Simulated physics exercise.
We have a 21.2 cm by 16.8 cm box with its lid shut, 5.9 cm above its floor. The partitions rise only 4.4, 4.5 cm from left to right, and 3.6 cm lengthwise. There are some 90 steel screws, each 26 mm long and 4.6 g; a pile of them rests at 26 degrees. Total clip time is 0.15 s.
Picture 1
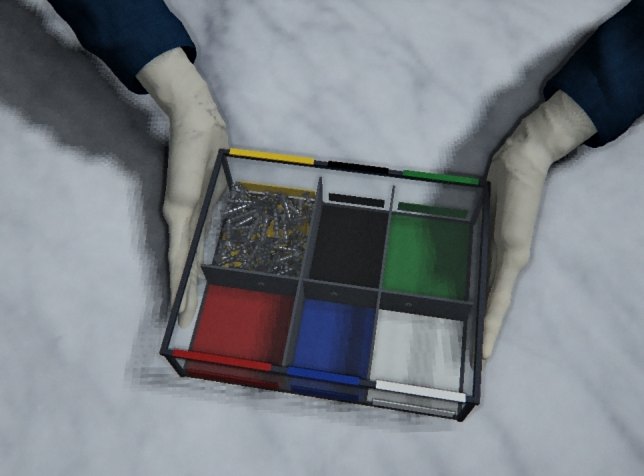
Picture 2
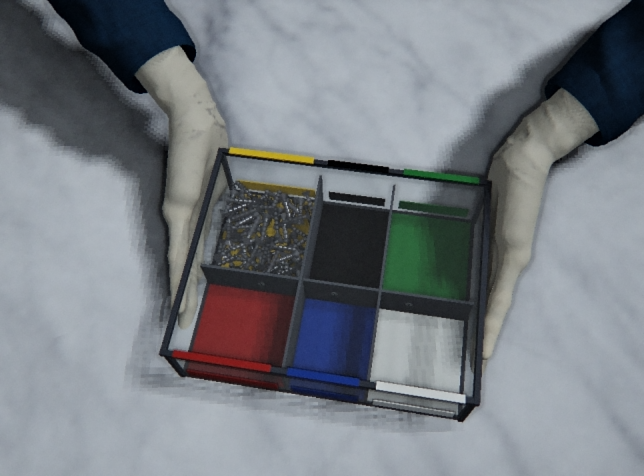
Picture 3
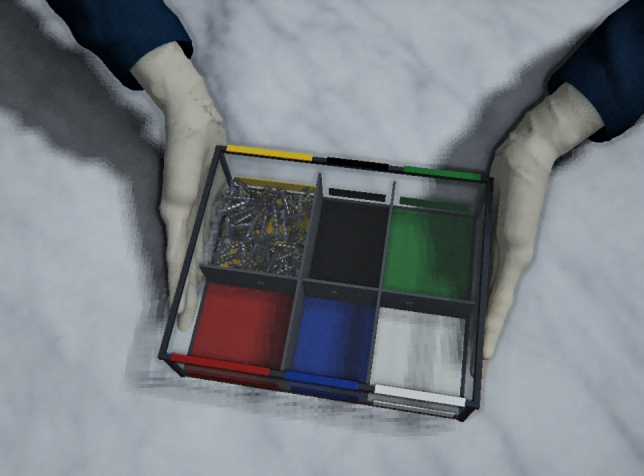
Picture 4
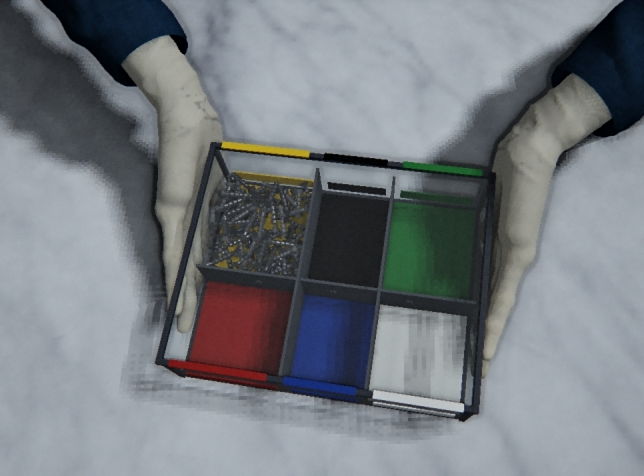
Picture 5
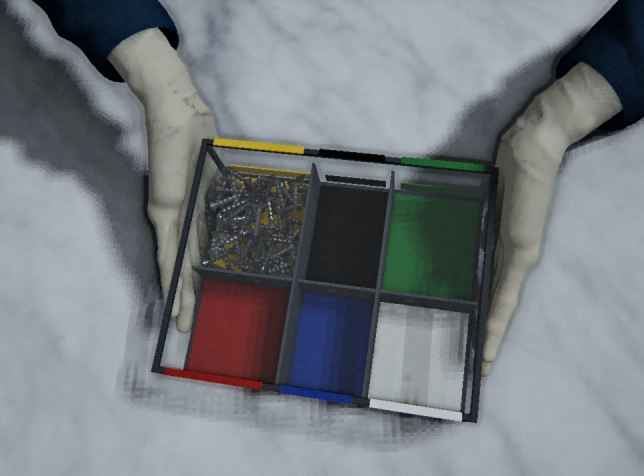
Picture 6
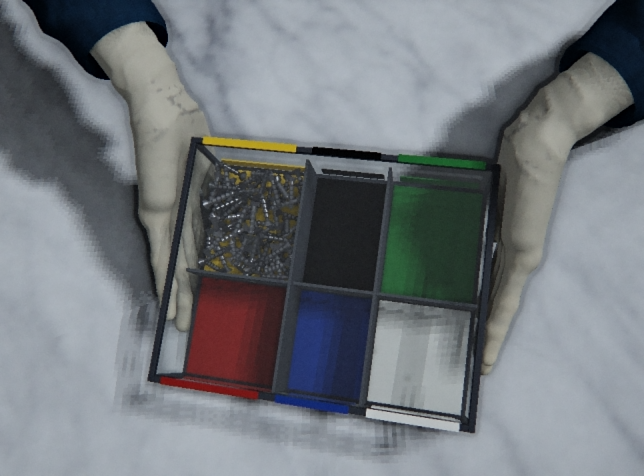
The clip shows two hands holding a clear-lidded box with six coloured compartments, a pile of steel screws in the yellow one at the back left, as they gradually tilt it toward its front left corner while the pile stays in that compartment.
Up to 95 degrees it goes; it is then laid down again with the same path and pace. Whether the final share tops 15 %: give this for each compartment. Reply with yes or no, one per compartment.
Red compartment yes, blue compartment no, green compartment no, yellow compartment yes, white compartment no, black compartment no.
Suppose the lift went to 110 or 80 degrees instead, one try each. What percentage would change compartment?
About 60 and 40 per cent.
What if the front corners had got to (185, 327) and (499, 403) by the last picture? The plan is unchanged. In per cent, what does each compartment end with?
Red 0; blue 0; green 10; yellow 85; white 5; black 5.
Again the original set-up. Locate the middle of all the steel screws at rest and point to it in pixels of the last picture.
Estimated resting centre: Around (250, 274).
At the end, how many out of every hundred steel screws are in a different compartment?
That comes to close to 40 percent.
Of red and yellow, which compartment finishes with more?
Yellow.
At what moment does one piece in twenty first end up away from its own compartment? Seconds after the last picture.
Around 0.40 seconds.
Then, 0.46 s after the last picture, tilt 95 degrees; red 20 %, yellow 80 %.
Then, 0.77 s after the last picture, tilt 40 degrees; red 40 %, yellow 60 %.
Then, 1.18 s after the last picture, tilt 0 degrees; red 40 %, yellow 60 %.
In the end, red 40 %, blue 0 %, green 0 %, yellow 60 %, white 0 %, black 0 %.
